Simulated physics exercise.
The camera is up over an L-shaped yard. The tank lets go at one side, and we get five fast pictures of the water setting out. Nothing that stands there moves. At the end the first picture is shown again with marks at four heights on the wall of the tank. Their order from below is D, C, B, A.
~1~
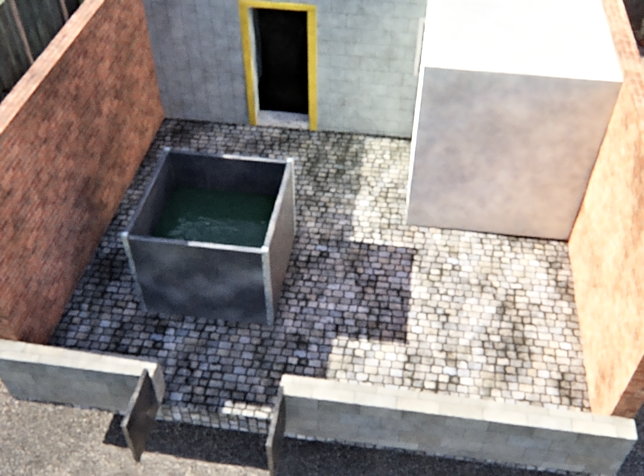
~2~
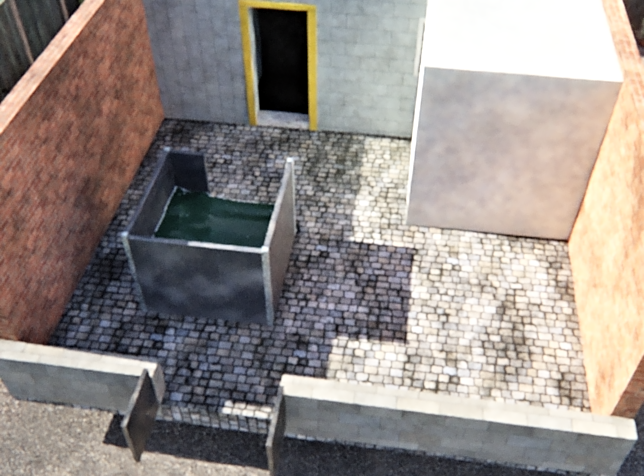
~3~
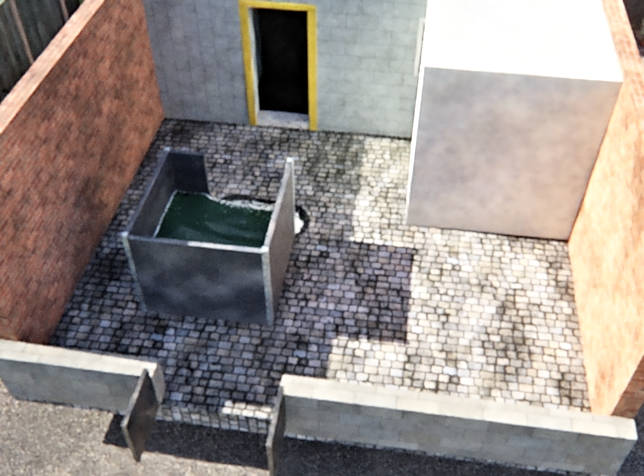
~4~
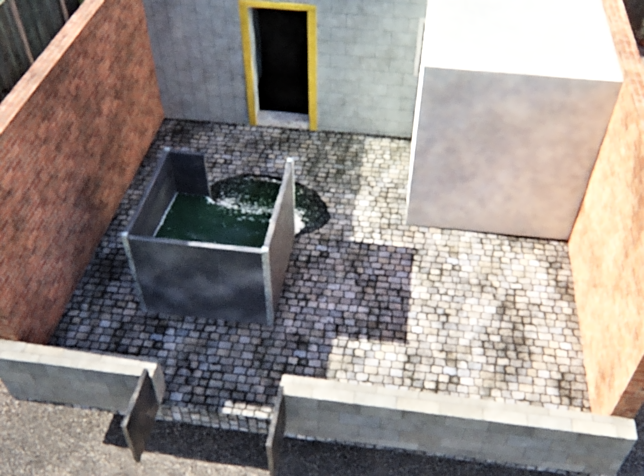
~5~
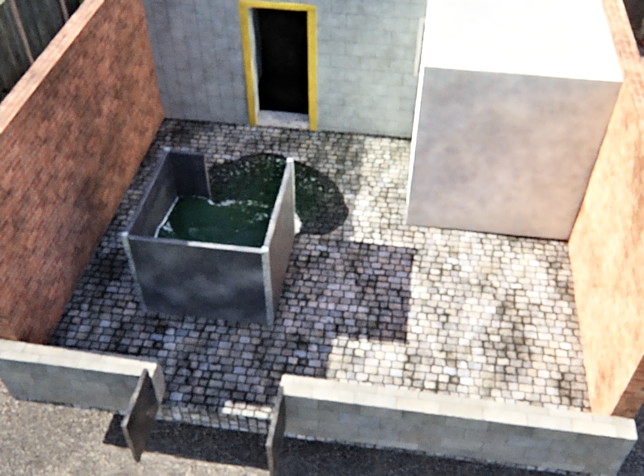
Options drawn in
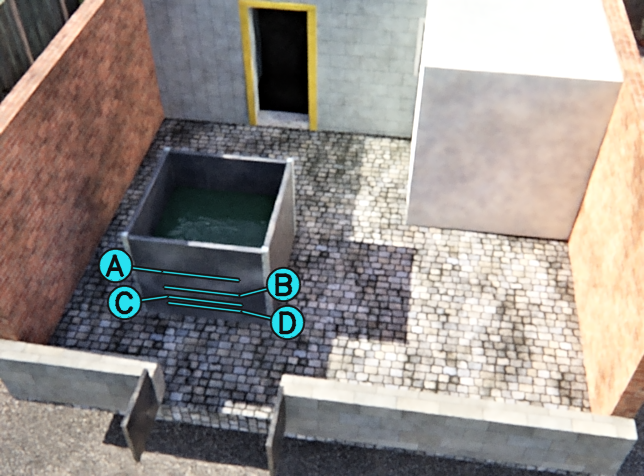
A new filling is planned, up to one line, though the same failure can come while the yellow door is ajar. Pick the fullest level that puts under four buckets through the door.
The answer is line C.
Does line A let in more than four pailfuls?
Yes, that goes wrong.
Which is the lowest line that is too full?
That is line B.
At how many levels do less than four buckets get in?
Two.
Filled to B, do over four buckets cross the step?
Yes.
On the marked copy, A at (199, 275); B at (202, 291); C at (204, 300); D at (205, 307); from the bottom up D, C, B, A.
With A, dozens of bucketfuls pour in.
With B, about 9 bucketfuls get in.
With C, a bucket or two gets in.
With D, nothing gets over.
